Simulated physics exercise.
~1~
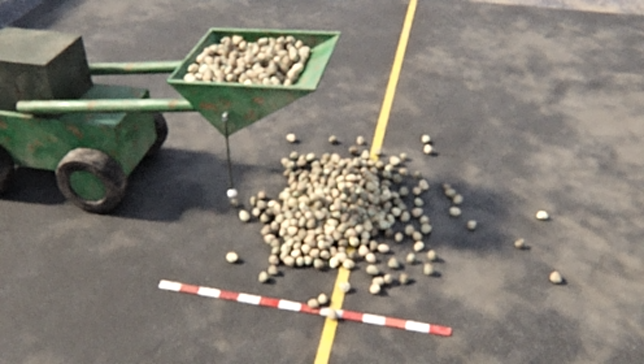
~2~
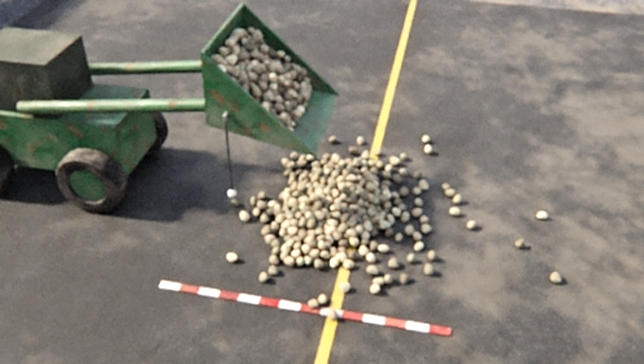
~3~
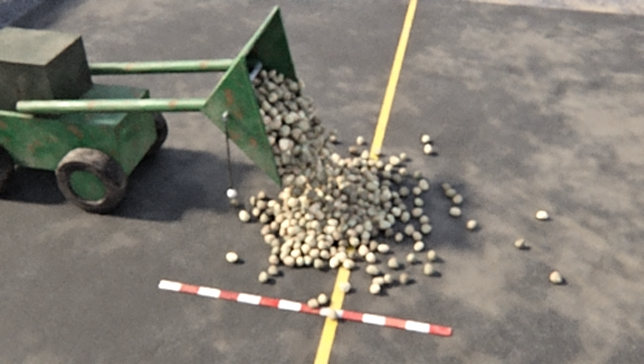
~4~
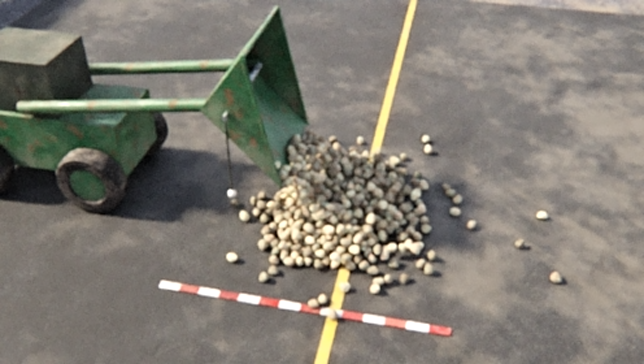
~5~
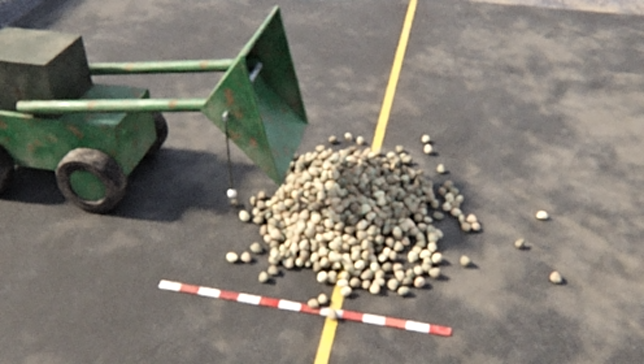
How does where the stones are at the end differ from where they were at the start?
At the start, some of the stones were up in the loader's bucket and the rest lay in a heap on the ground. By the end they were all on the ground in one larger pile, so the stones as a whole sat lower and slightly farther right.
A green loader tipped its bucket of pale round stones forward, and they slid out onto the heap already lying across the yellow line. The bucket stayed tilted and empty, with a bigger pile spread on both sides of the line.
